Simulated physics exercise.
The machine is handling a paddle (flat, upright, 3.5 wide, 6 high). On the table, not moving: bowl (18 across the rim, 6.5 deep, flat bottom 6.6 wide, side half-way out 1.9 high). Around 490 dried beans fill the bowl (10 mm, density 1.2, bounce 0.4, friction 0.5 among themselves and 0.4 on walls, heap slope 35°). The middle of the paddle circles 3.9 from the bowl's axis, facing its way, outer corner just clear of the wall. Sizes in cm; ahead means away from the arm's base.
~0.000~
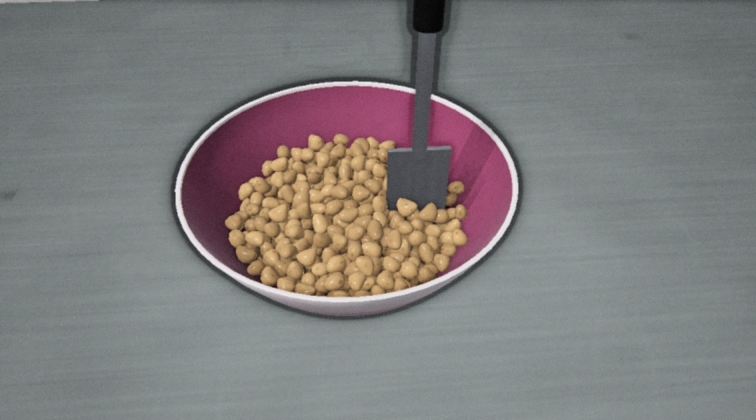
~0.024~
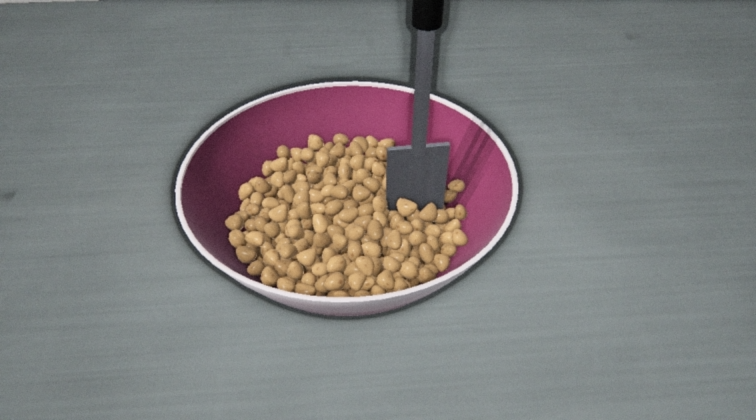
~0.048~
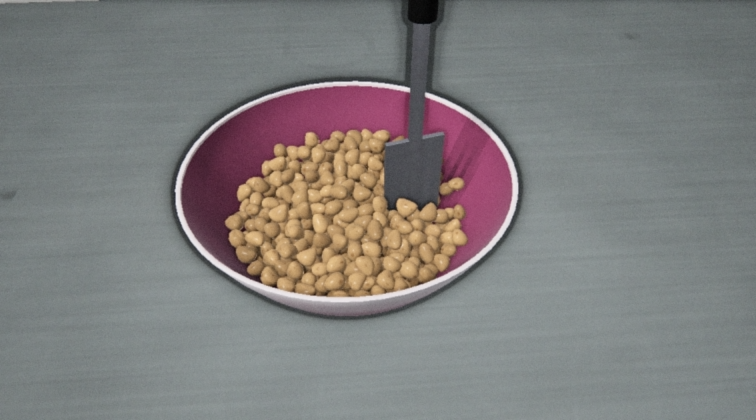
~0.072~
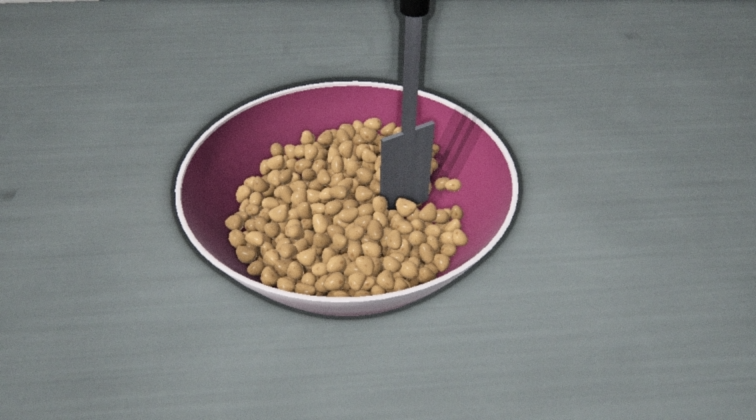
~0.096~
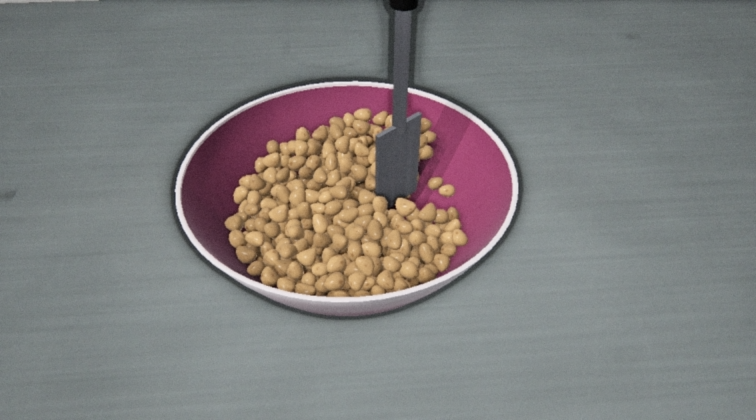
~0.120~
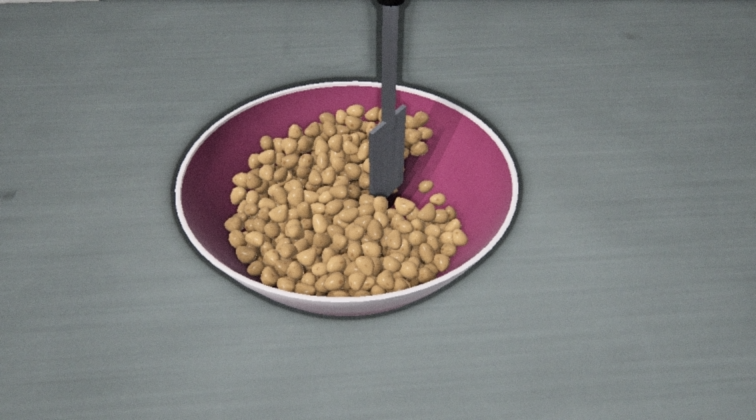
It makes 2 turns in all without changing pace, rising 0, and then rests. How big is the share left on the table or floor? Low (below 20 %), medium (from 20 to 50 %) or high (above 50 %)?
Answer: Low; below 20 % of the dried beans finish on the table or floor.
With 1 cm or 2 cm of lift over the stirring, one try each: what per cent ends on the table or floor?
Some 5 and 5 per cent.
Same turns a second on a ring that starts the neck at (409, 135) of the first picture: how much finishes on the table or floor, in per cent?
Some 5 per cent.
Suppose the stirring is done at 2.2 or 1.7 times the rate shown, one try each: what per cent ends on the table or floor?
Some 45 and 30 per cent.
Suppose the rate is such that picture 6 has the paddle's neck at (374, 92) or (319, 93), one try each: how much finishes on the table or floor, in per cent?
About 20 and 45 per cent.
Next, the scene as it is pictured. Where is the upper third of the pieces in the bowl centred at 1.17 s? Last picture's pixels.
Around (306, 252).
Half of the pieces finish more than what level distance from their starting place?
Roughly 9 cm.
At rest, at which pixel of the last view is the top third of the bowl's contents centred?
Around (413, 158).
After 0.64 s, 314° round, highest piece 9 above the table; 466 in the bowl, 18 on the table or floor, 6 in flight or on the tool.
After 1.17 s, 218° round, highest piece 8 above the table; 451 in the bowl, 36 on the table or floor, 3 in flight or on the tool.
After 1.63 s, 0° round, highest piece 7 above the table; 435 in the bowl, 55 on the table or floor.
After 2.33 s, 0° round, highest piece 7 above the table; 435 in the bowl, 55 on the table or floor.
In the end, 435 in the bowl, 55 on the table or floor. That is 11 % on the table or floor.
